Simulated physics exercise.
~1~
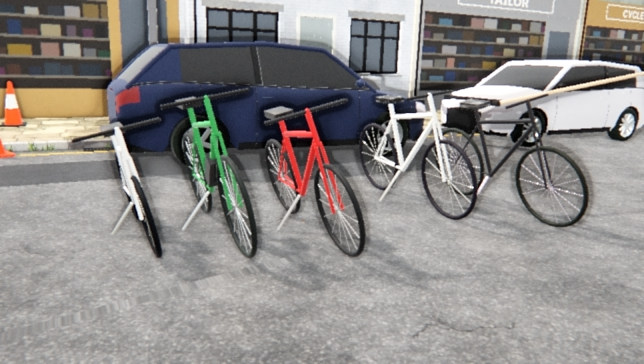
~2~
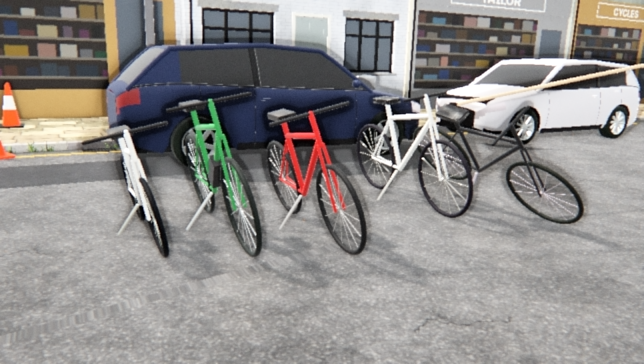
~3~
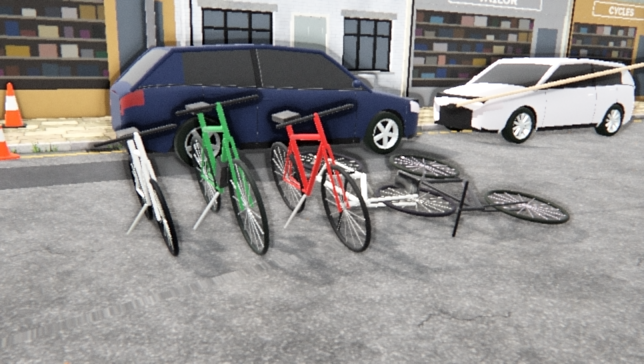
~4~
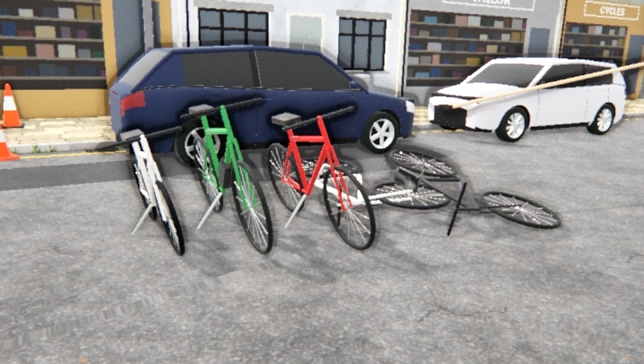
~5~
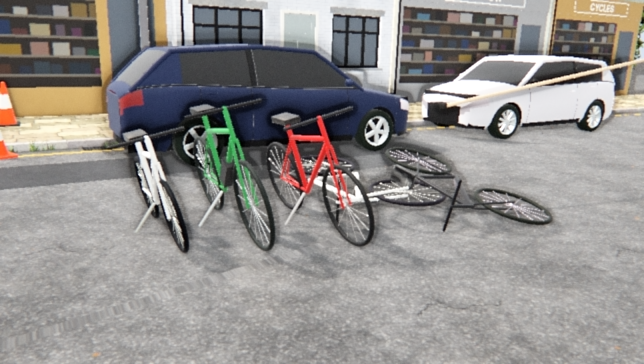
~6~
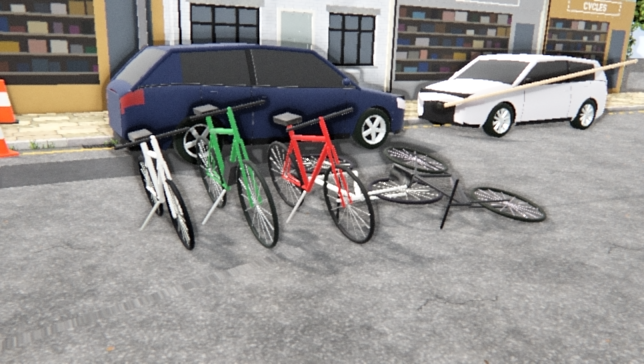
The black bicycle topples into the white one beside it, and three others stay standing.
